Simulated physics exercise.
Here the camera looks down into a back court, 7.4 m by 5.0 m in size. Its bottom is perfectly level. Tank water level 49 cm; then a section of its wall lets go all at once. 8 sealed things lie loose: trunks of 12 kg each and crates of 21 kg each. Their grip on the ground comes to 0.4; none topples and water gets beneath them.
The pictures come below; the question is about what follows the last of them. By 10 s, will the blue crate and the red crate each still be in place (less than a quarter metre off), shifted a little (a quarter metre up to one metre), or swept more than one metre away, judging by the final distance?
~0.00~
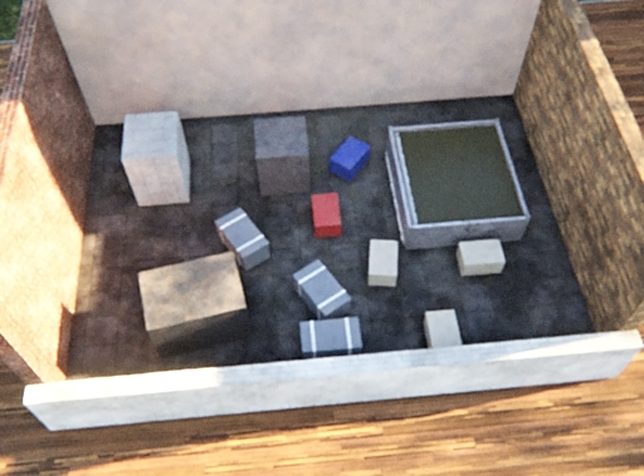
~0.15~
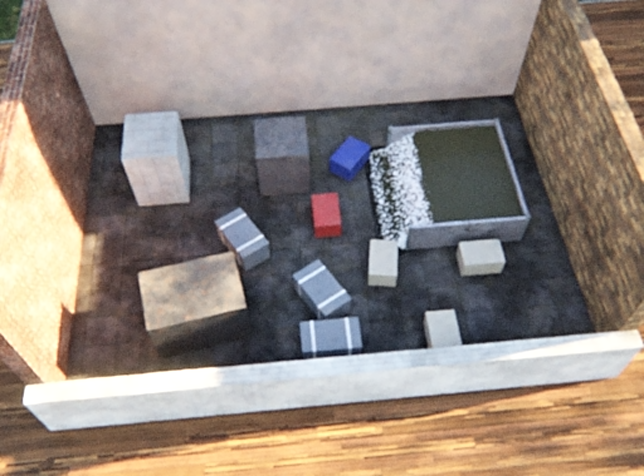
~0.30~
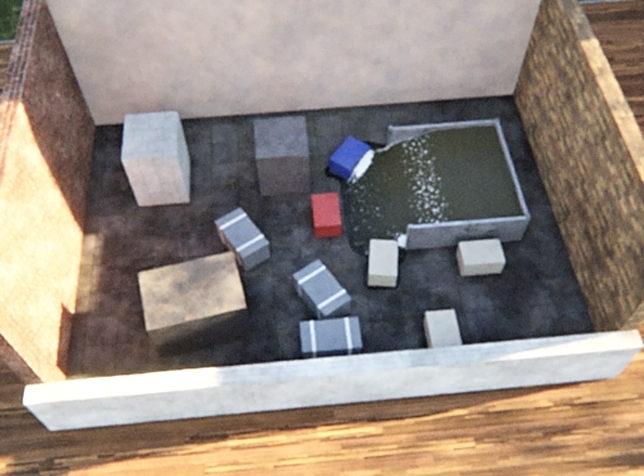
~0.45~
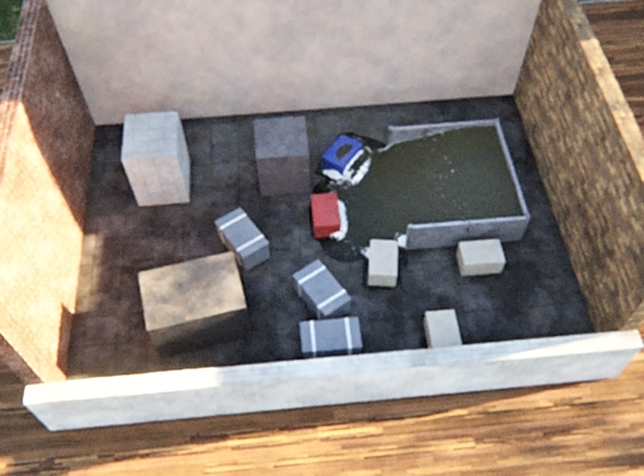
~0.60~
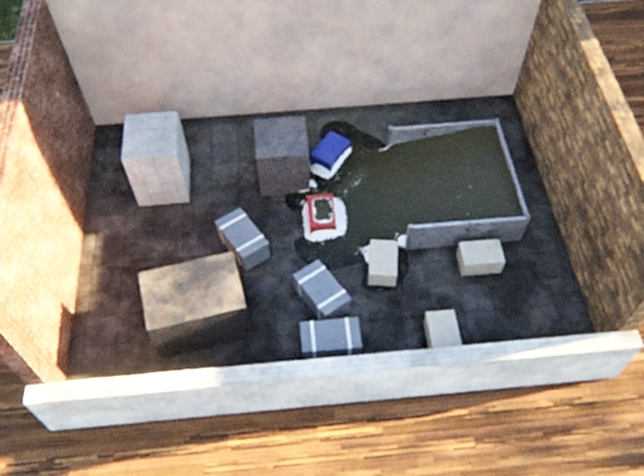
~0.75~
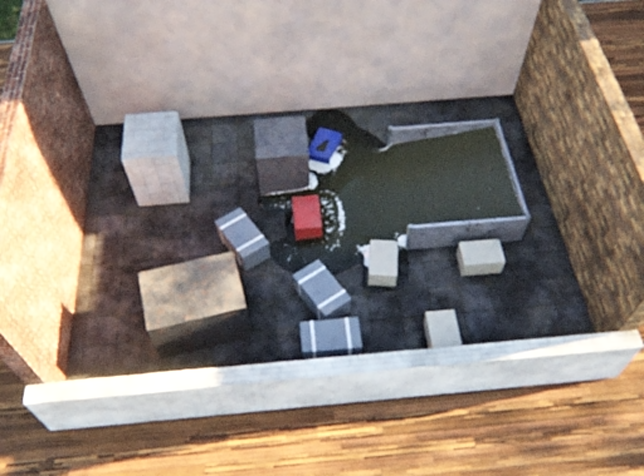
The blue crate is swept well away, the red crate is swept well away.
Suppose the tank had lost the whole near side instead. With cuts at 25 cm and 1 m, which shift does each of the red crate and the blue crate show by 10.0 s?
Then the red crate remains roughly in place and the blue crate remains roughly in place.
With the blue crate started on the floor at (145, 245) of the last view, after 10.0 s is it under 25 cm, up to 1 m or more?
Well, it is shoved a long way.
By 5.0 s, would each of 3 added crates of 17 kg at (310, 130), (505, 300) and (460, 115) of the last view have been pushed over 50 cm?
Respectively: Greater, smaller, smaller.
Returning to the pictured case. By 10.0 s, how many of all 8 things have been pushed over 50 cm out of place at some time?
Result: 5.
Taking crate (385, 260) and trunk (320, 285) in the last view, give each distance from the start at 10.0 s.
Taken in order, the shifts are 10 cm and 80 cm.
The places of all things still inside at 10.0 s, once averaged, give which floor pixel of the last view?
Around (319, 279).
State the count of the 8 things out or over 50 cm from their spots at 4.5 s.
I get 5.
After 2.0 s the blue crate is near (267, 109), 1.7 m from its start, aground; the red crate is near (164, 241), 2.5 m from its start, aground; 0 afloat.
After 4.5 s the blue crate is near (143, 132), 3.5 m from its start, afloat; the red crate is near (112, 230), 3.2 m from its start, afloat; 4 afloat.
After 7.0 s the blue crate is near (216, 143), 2.2 m from its start, aground; the red crate is near (115, 217), 3.2 m from its start, afloat; 3 afloat.
After 10.0 s the blue crate is near (220, 150), 2.1 m from its start, aground; the red crate is near (130, 214), 3.0 m from its start, aground; 2 afloat.
